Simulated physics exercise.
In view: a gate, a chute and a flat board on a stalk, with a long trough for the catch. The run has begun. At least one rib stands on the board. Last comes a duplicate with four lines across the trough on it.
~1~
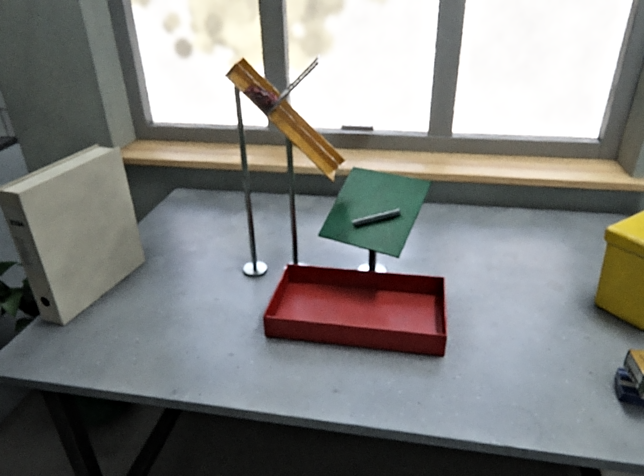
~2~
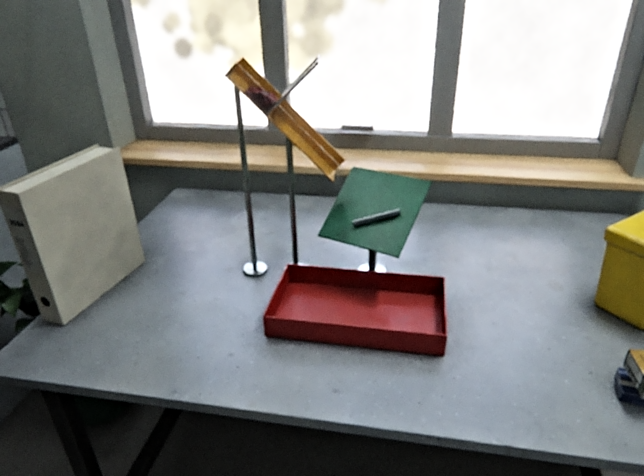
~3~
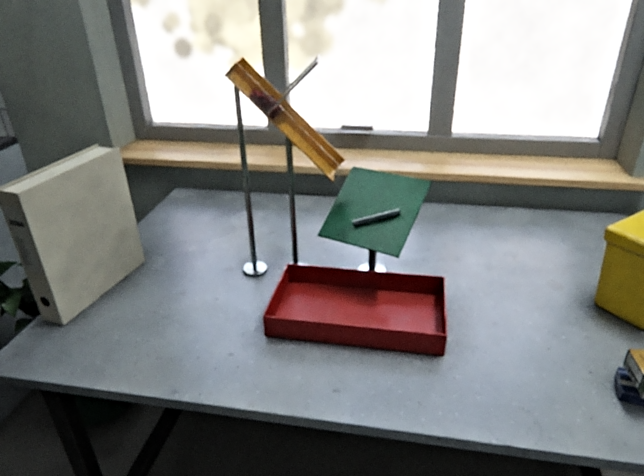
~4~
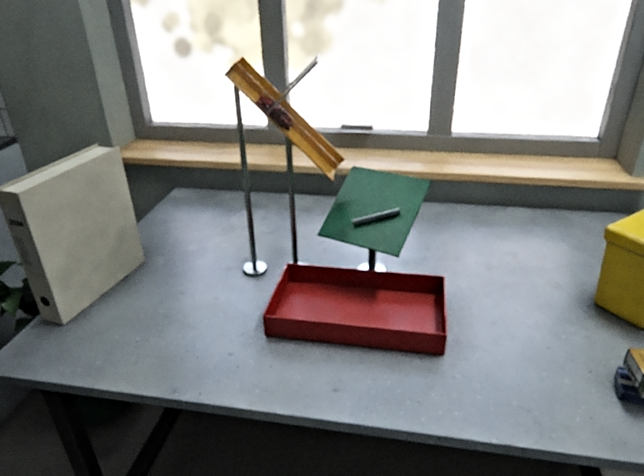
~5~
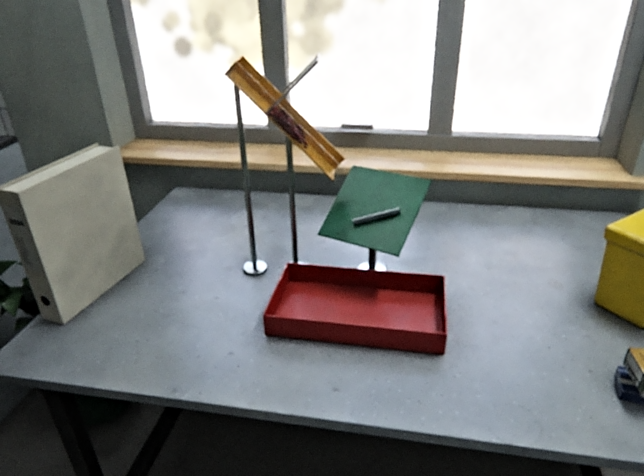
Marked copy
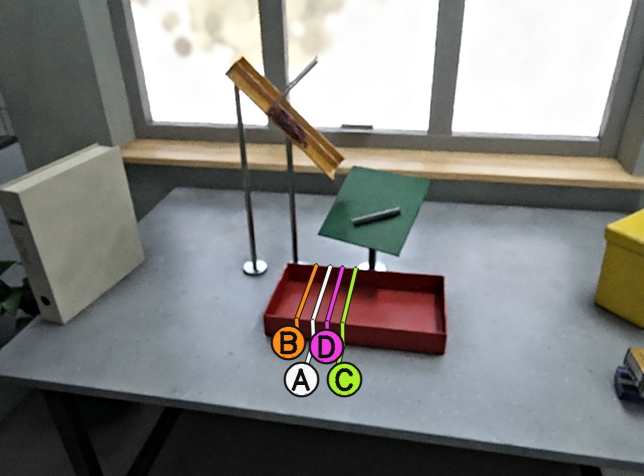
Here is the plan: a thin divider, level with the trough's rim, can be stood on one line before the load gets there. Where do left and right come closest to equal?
The answer is line A.
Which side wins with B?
The right side.
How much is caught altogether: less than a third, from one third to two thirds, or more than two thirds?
About that: From one third to two thirds.
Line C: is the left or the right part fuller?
More lands on the left.
On the marked copy, line A crosses the front rim at (312, 320); line B crosses the front rim at (296, 318); line C crosses the front rim at (342, 323); line D crosses the front rim at (327, 321).
If A is chosen, of what is caught, about half on the left of the divider, about half on the right.
If B is chosen, of what is caught, about a quarter on the left of the divider, most on the right.
If C is chosen, of what is caught, most on the left of the divider, about a quarter on the right.
If D is chosen, of what is caught, about two thirds on the left of the divider, about a third on the right.
